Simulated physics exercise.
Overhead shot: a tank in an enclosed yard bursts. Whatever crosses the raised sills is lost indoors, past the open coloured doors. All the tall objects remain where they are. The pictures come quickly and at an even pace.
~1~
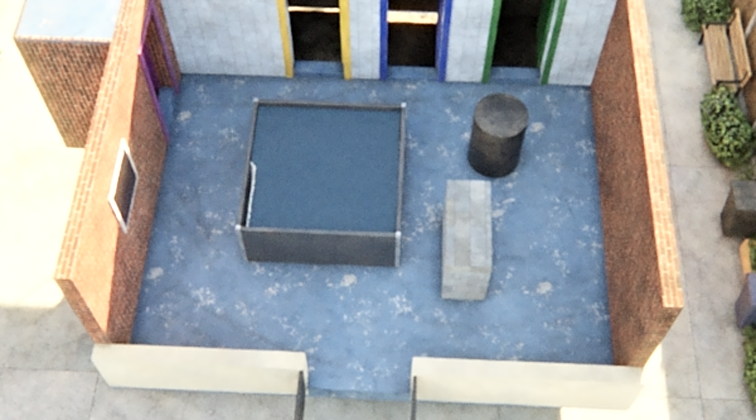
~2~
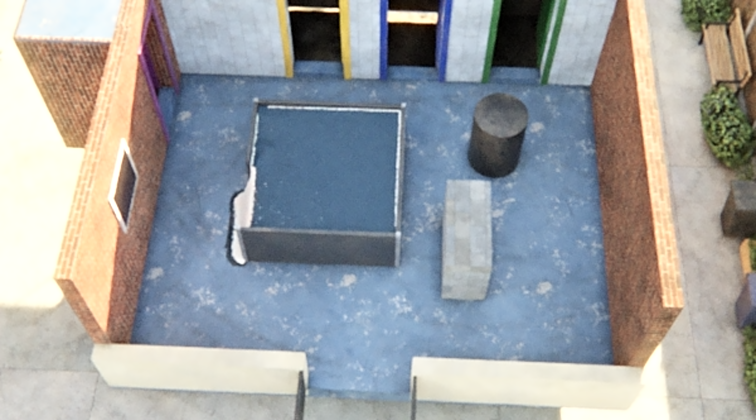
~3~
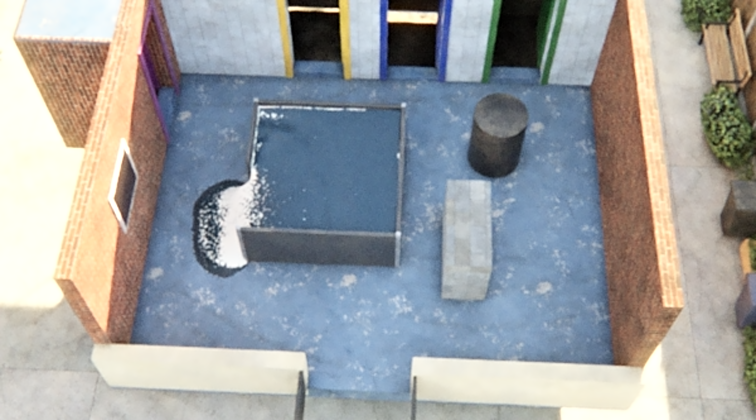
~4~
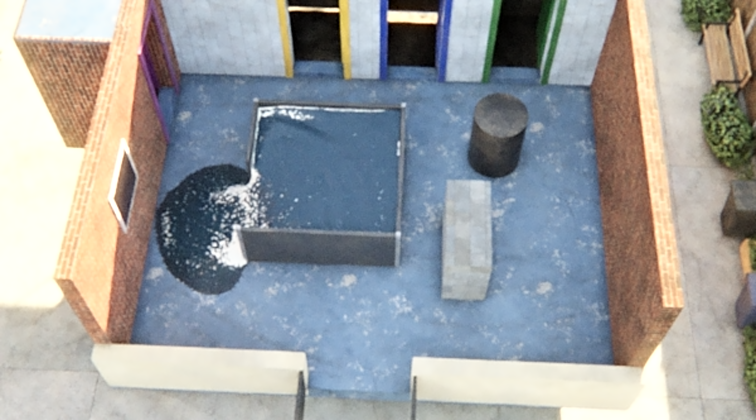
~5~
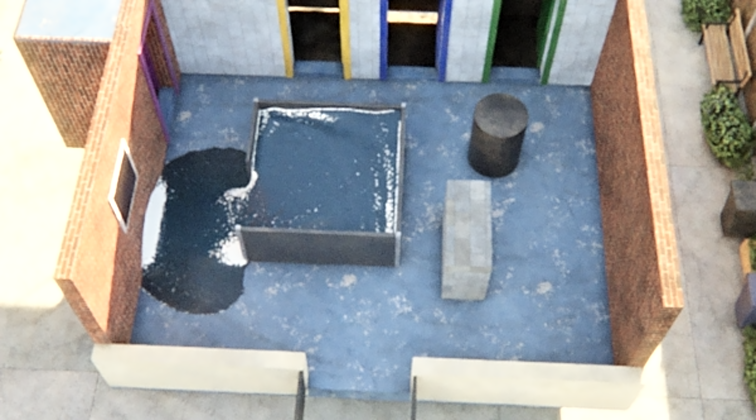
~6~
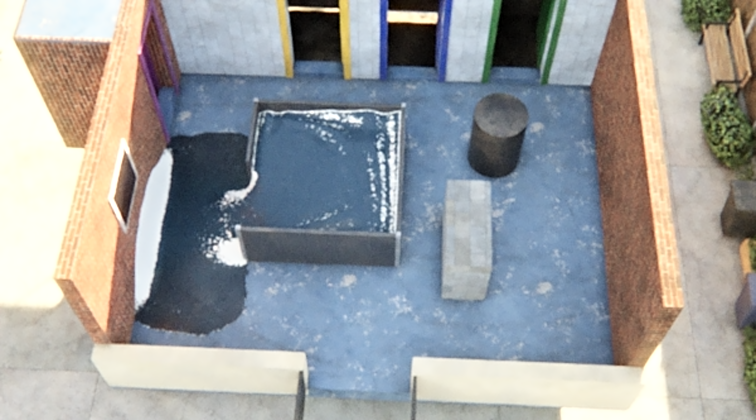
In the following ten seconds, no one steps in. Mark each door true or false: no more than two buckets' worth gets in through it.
Blue door: False, green door: True, yellow door: True, purple door: True.
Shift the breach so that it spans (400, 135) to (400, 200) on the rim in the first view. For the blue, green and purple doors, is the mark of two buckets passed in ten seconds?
In that case the blue door overshoots, while the green door overshoots and the purple door undershoots.
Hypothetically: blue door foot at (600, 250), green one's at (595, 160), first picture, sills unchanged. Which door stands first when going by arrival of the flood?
It's the door marked purple.
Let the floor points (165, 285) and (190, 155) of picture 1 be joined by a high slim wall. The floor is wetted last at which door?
Last comes the green-painted one.
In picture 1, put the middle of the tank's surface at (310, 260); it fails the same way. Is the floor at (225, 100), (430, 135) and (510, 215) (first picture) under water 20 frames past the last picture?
Going through them in that order: Waterlogged, still bare and still bare.
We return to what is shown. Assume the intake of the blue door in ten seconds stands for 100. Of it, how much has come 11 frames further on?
About 0 per cent.
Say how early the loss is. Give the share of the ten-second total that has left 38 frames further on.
I get 35 percent.
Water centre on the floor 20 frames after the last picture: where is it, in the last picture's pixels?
I reckon somewhere around (281, 217).
A moment on, water covers 20 % of the floor; the blue door not reached, the green door not reached, the yellow door not reached, the purple door wet at the sill, nothing in.
Next, water covers 35 % of the floor; the blue door not reached, the green door not reached, the yellow door wet at the sill, nothing in, the purple door wet at the sill, nothing in.
Then, water covers 75 % of the floor; the blue door wet at the sill, nothing in, the green door wet at the sill, nothing in, the yellow door wet at the sill, nothing in, the purple door wet at the sill, nothing in.
Later, water covers 95 % of the floor; the blue door wet at the sill, nothing in, the green door wet at the sill, nothing in, the yellow door wet at the sill, nothing in, the purple door under two buckets in.
In the end, water covers 100 % of the floor; the blue door over two buckets in, the green door under two buckets in, the yellow door wet at the sill, nothing in, the purple door under two buckets in.
